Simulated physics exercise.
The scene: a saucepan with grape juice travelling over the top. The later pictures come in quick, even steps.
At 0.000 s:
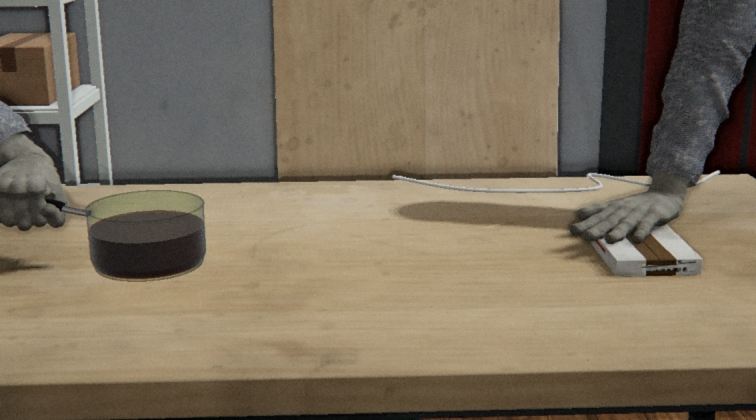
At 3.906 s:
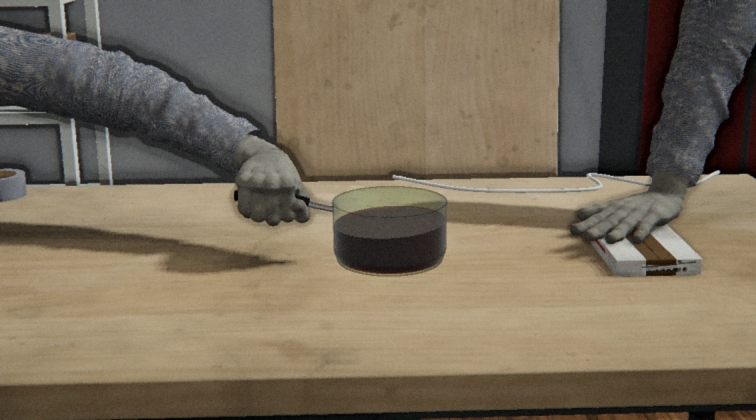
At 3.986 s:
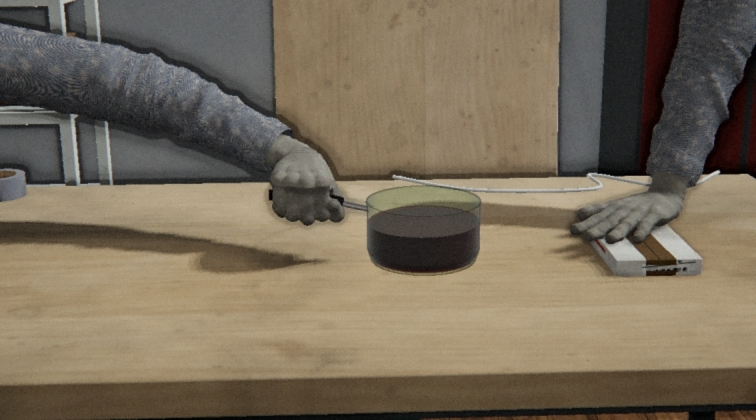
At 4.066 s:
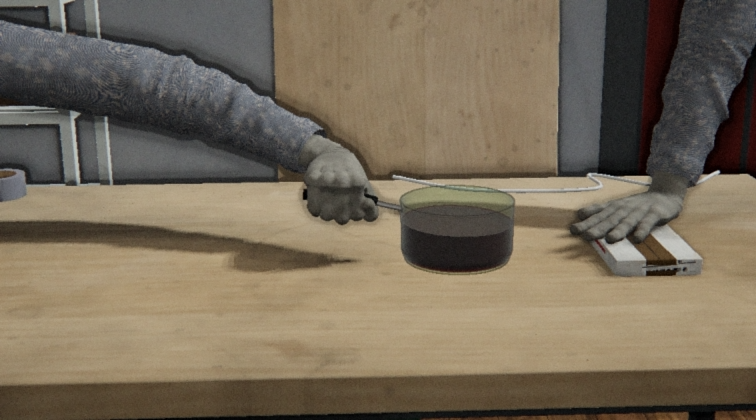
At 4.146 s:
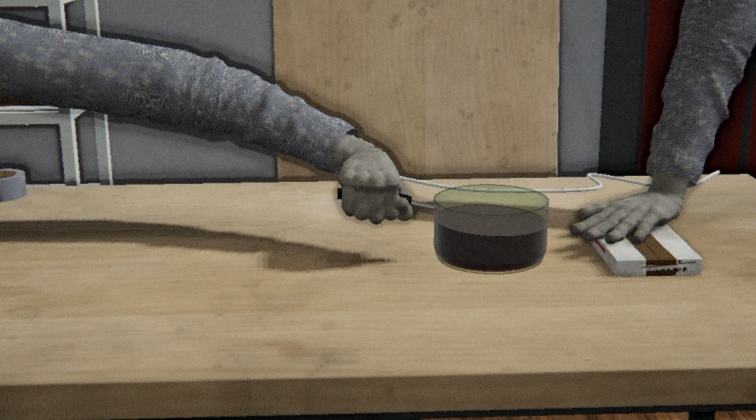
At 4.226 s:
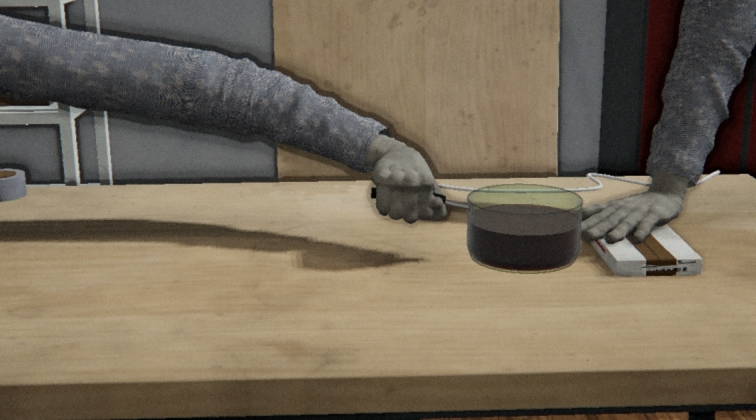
A glass saucepan of dark juice slid rightward across a wooden table, pushed by a hand gripping its handle, and drew close to another hand that stayed resting on a flat box.
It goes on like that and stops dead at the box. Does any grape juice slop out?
It slops over.
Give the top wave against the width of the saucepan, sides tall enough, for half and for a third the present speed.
In turn 20 and 10 per cent.
By 4.3 s, the saucepan meets the box.
By 4.4 s, the grape juice surges up the wall; it has slopped over.
By 5.8 s, the saucepan stands at the box; it has slopped over.
